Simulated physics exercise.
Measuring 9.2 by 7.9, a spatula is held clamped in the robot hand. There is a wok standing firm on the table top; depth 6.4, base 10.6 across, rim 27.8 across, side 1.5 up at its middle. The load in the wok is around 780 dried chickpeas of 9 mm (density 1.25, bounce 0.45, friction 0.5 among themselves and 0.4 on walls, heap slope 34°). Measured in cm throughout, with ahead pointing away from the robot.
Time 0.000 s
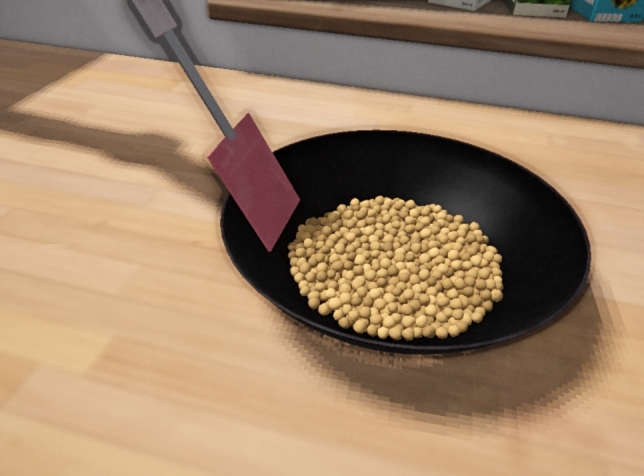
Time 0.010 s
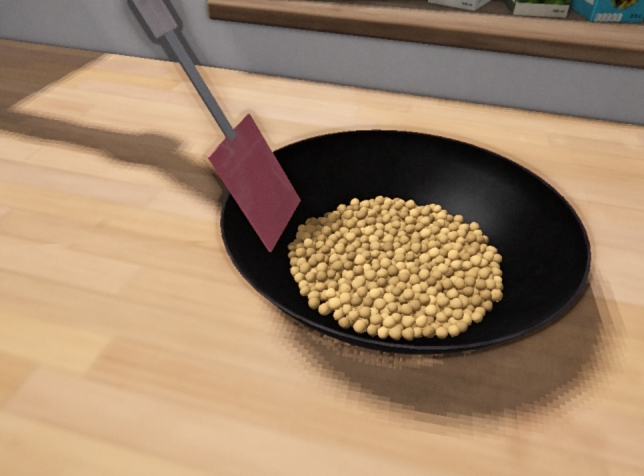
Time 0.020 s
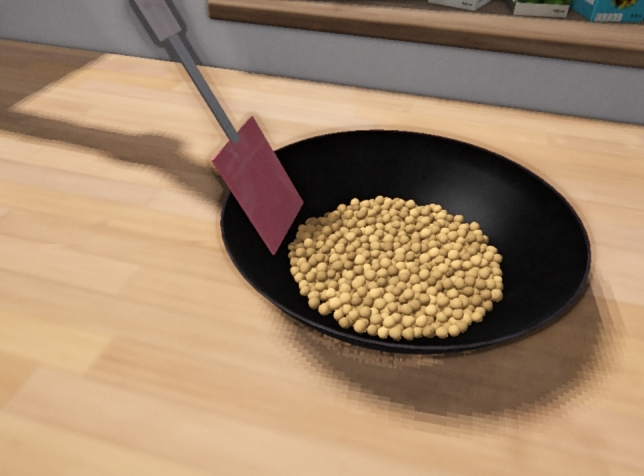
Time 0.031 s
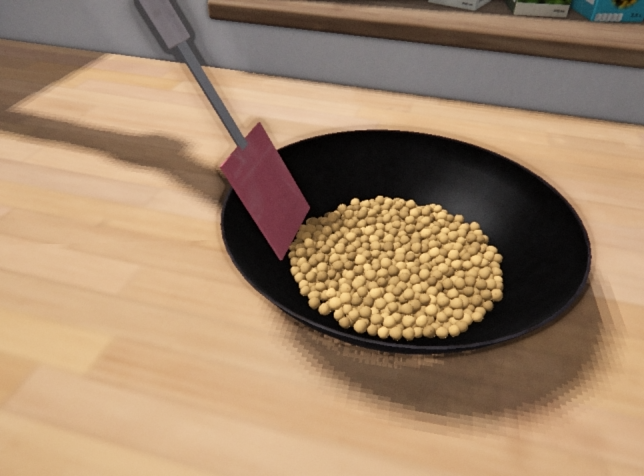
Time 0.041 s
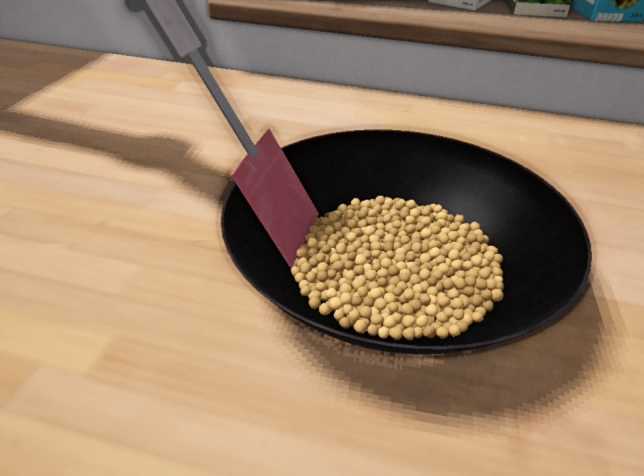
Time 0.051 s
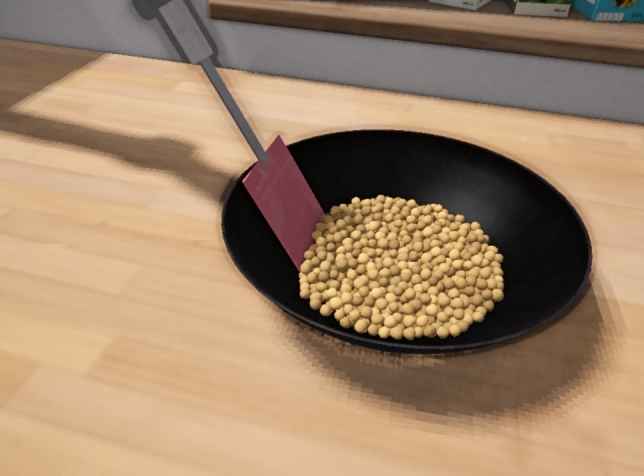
Black wok of dried chickpeas resting on a wooden table top while a dark red spatula slides slightly right against the heap's left edge.
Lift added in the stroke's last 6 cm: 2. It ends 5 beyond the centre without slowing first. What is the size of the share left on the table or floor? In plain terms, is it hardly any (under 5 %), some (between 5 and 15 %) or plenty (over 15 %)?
Hardly any - under 5 %.
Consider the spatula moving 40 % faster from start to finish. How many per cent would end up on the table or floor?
It would be roughly 5 percent.
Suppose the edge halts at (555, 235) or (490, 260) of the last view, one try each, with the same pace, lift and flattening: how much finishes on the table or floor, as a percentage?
Roughly 35 and 10 per cent.
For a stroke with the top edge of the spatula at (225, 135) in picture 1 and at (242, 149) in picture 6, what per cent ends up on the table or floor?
Roughly 0 %.
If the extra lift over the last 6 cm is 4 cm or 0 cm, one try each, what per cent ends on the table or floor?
Estimates, in order: 0 % then 0 %.
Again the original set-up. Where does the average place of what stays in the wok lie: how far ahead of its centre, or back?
Offset forward: Around 4.5 cm.
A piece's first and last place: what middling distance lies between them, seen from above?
Distance: Around 4 cm.
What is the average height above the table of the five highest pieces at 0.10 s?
Height: Some 7 cm.
By 0.10 s, sloping 60°, highest piece 8 above the table; 785 in the wok.
By 0.15 s, sloping 60°, highest piece 10 above the table; 785 in the wok.
By 0.37 s, sloping 60°, highest piece 8 above the table; 782 in the wok, 1 on the table or floor, 2 on the blade or in flight.
By 1.42 s, sloping 60°, highest piece 6 above the table; 782 in the wok, 3 on the table or floor.
Final count, 782 in the wok, 3 on the table or floor. That is 0 % on the table or floor.
